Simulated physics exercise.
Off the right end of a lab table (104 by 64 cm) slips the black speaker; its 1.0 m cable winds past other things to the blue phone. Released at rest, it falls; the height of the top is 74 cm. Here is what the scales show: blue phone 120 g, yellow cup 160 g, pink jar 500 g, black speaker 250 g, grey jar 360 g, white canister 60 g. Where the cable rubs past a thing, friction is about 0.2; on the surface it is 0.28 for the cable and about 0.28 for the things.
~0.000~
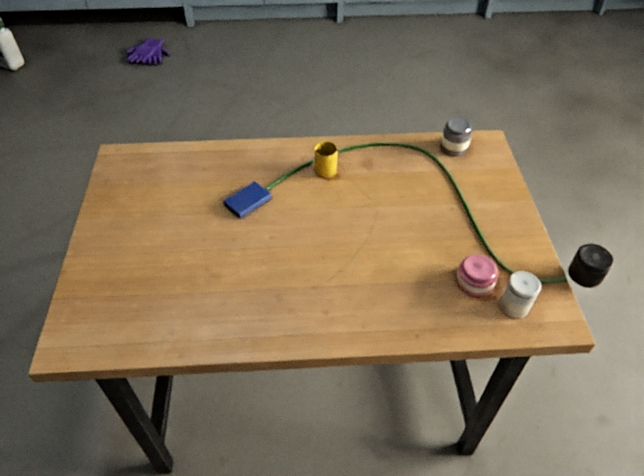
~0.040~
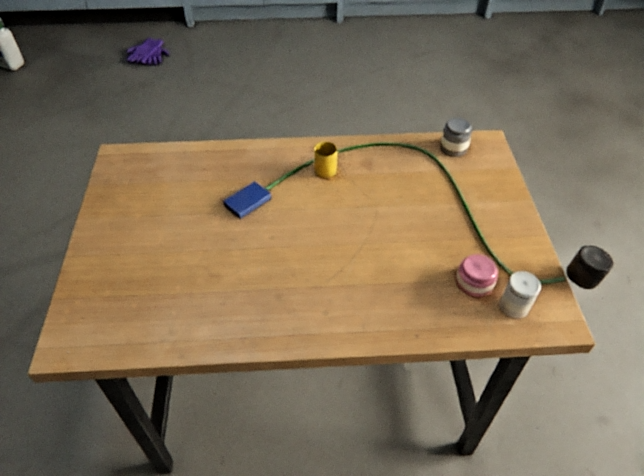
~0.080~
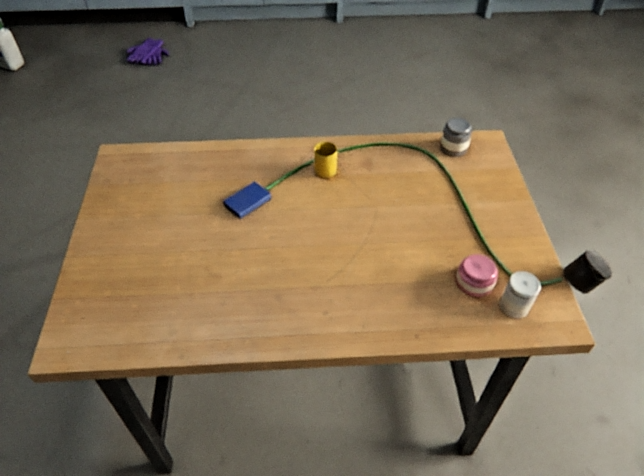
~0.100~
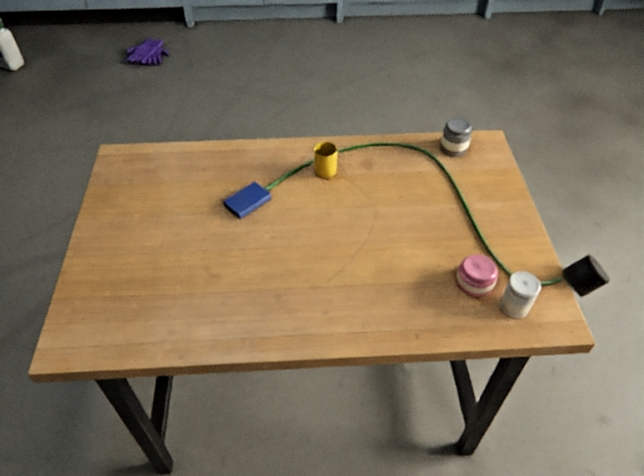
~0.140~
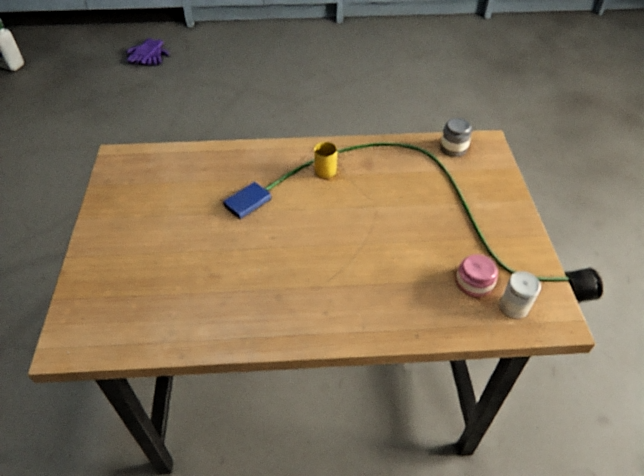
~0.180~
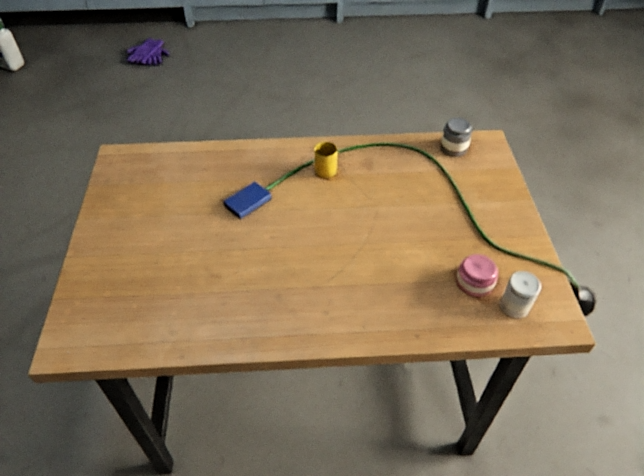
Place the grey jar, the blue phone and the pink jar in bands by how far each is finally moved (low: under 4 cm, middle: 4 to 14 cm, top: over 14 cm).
Grey jar: Low; blue phone: Top; pink jar: Low.
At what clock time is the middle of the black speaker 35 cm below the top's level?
Around 0.34 seconds on the clock.
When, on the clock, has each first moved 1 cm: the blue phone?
For the blue phone, 0.32 seconds.
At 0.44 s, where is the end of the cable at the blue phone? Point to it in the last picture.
Pixel estimate: (328, 177).
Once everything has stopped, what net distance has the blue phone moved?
As for the blue phone, it finishes over the edge.
By 0.4 s, the cable's tail end at (328, 177); blue phone 16 cm off its start, yellow cup 13 cm off its start, black speaker over the edge.
By 0.7 s, the cable's tail end at (483, 172); blue phone 53 cm off its start, yellow cup 26 cm off its start, black speaker over the edge.
By 0.9 s, the cable has left the top; blue phone over the edge, yellow cup 27 cm off its start at (352, 233), black speaker over the edge.
By 1.2 s, the cable has left the top; blue phone over the edge, yellow cup 27 cm off its start, black speaker over the edge.
By 2.4 s, the cable has left the top; blue phone over the edge, grey jar 0 cm off its start at (460, 125), pink jar 0 cm off its start at (480, 266), yellow cup 27 cm off its start at (352, 233).
